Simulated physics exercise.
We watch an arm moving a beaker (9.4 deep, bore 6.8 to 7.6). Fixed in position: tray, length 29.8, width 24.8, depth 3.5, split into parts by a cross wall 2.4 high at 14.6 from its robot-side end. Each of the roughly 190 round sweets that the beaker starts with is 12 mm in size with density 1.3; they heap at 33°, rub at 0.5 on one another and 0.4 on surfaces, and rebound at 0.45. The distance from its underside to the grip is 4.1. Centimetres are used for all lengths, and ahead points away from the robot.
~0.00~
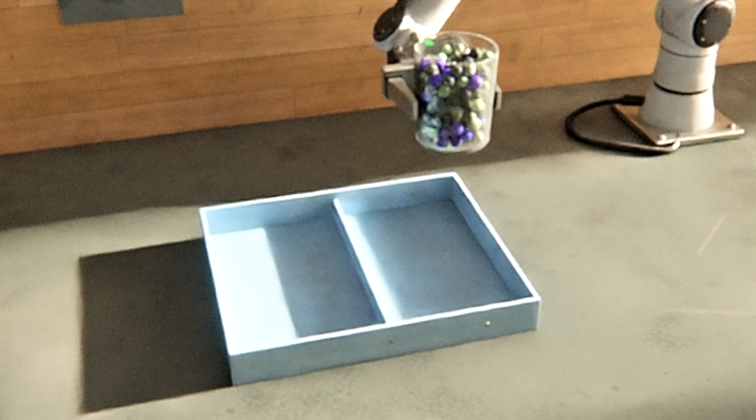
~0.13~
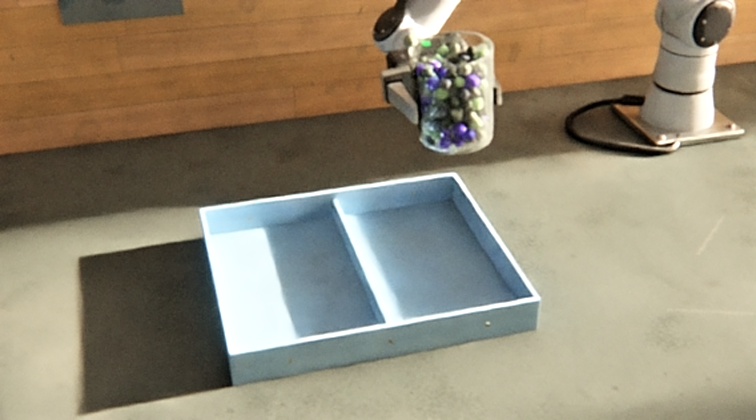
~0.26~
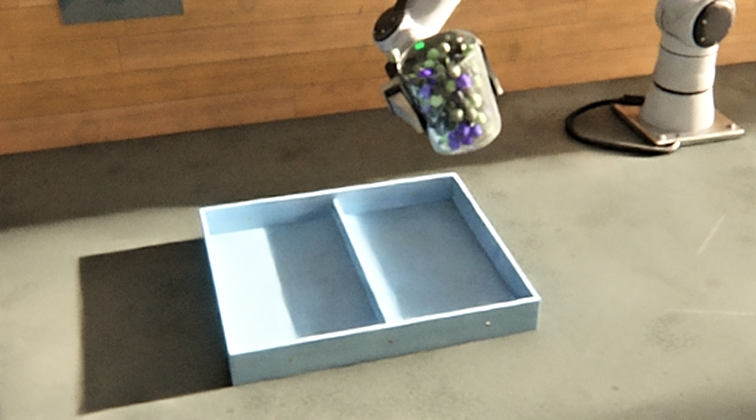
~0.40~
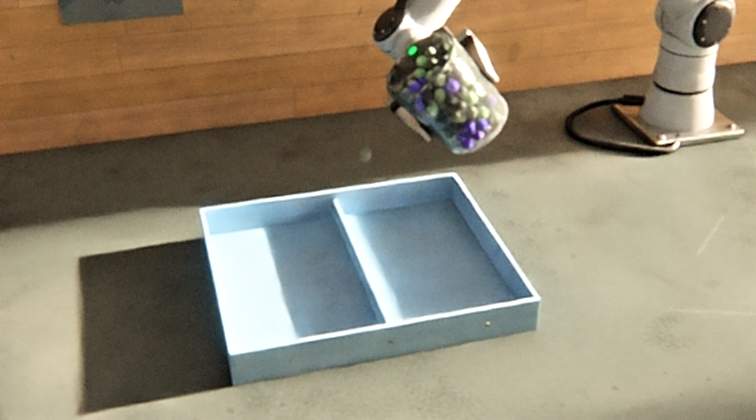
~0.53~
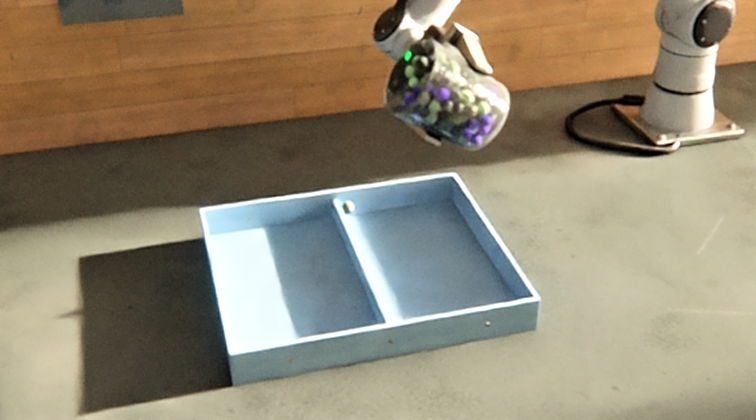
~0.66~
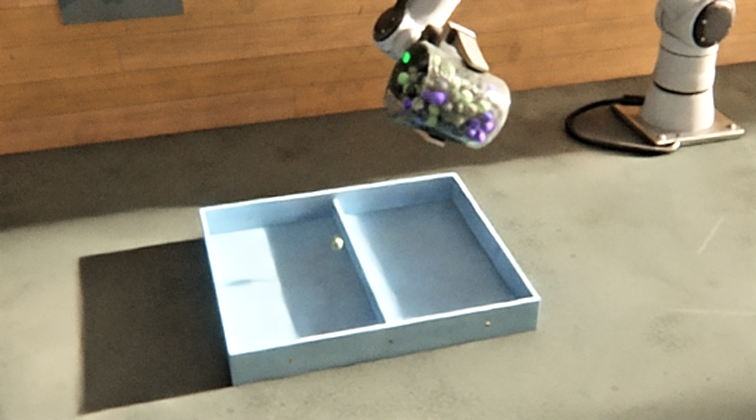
Robot arm tilting a clear beaker of mixed coloured beads above a divided blue tray, one pale bead dropping into it.
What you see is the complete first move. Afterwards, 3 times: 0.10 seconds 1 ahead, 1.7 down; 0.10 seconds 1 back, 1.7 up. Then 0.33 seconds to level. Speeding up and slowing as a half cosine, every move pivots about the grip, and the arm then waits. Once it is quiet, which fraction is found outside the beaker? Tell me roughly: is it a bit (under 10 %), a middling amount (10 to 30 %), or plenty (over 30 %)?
Roughly a bit, under 10 %.
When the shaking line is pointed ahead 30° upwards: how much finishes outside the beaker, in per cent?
Close to 20 in a hundred.
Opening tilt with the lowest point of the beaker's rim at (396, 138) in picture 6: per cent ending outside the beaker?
About 25 percent.
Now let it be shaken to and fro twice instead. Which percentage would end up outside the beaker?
About 5 %.
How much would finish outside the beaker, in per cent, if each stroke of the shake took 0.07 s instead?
Roughly 5 in a hundred.
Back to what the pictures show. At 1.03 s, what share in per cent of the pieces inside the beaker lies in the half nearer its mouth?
Around 50 percent.
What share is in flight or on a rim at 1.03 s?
I'd put it near 0 per cent.
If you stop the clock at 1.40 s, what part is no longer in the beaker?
Near 5 per cent.
By 1.03 s, tilted 61° forward, highest piece 24 above the table; 187 in the beaker, 2 in the far-side part.
By 1.40 s, tilted 37° forward, highest piece 24 above the table; 184 in the beaker, 5 in the far-side part.
By 1.79 s, level, highest piece 25 above the table; 184 in the beaker, 5 in the far-side part.
By 2.84 s, level, highest piece 25 above the table; 184 in the beaker, 5 in the far-side part.
Final count, 184 in the beaker, 5 in the far-side part. That is 3 % outside the beaker.
